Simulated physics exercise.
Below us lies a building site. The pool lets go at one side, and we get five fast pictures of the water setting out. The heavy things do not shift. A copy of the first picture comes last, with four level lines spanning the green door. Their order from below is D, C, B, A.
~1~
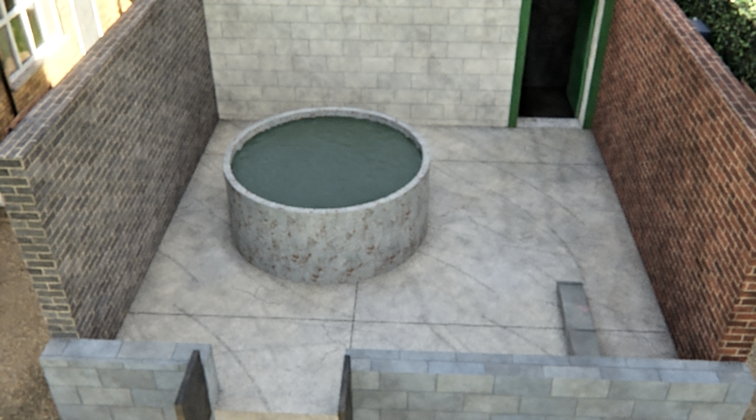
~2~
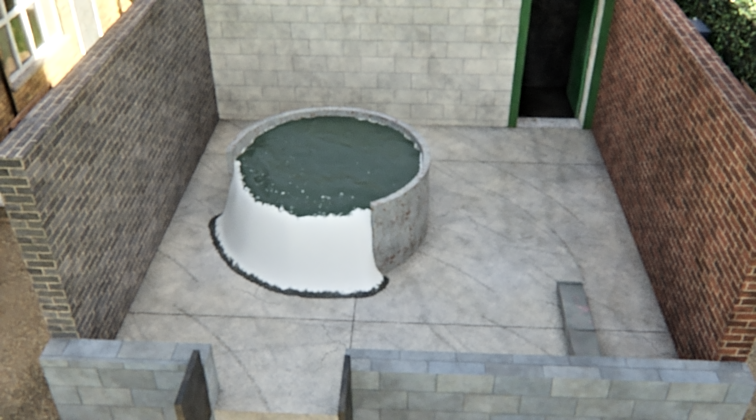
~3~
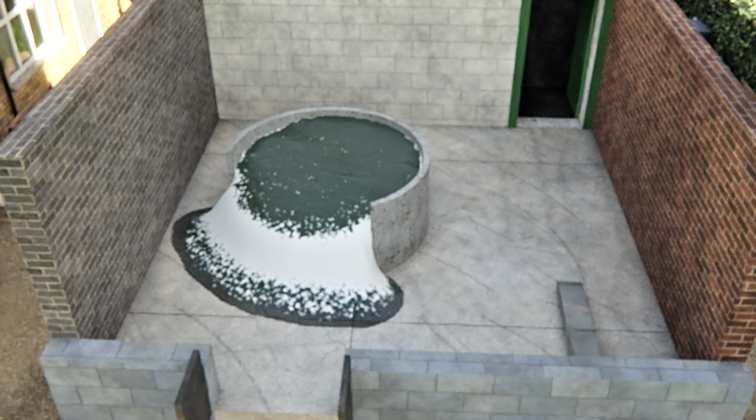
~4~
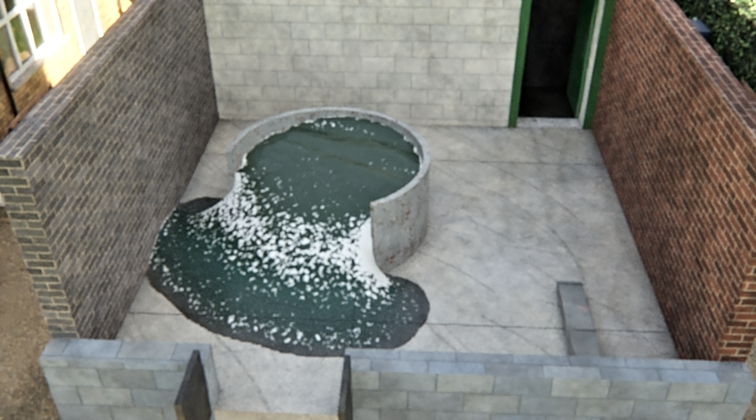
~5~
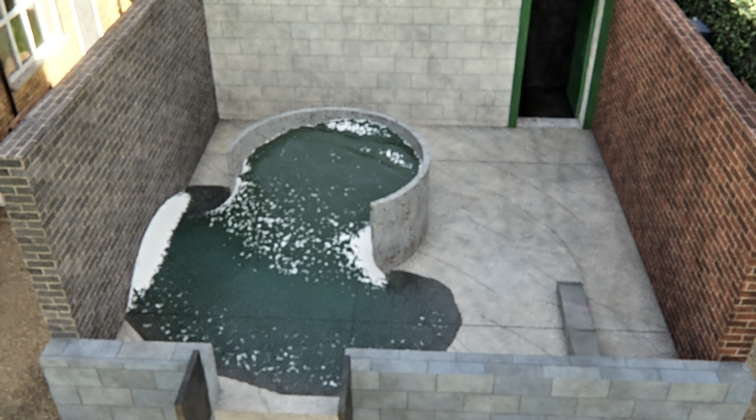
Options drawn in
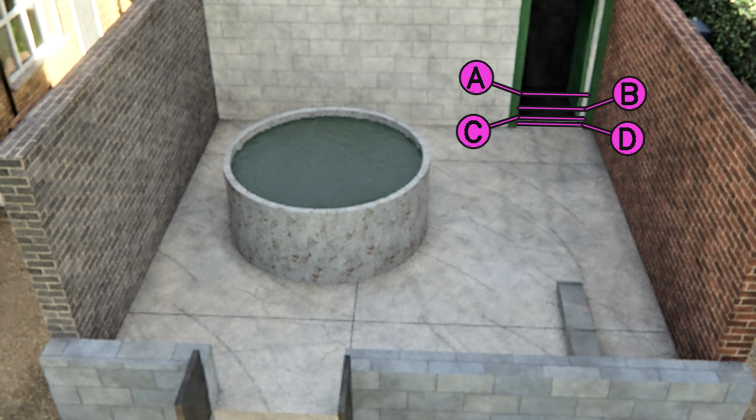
A round pool's front wall gives way and dark green water spreads across the walled yard.
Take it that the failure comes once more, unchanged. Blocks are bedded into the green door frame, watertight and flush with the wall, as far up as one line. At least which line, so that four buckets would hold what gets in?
The limit is C.
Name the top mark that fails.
D it is.
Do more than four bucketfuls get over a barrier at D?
Yes.
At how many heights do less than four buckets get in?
Three of them.
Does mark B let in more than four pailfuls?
No, that is safe.
On the marked copy, A at (554, 94); B at (552, 108); C at (550, 118); D at (550, 124); from the bottom up D, C, B, A.
Choosing A, nothing gets over.
Choosing B, nothing gets over.
Choosing C, a splash gets over, under a bucket.
Choosing D, about 13 bucketfuls get in.
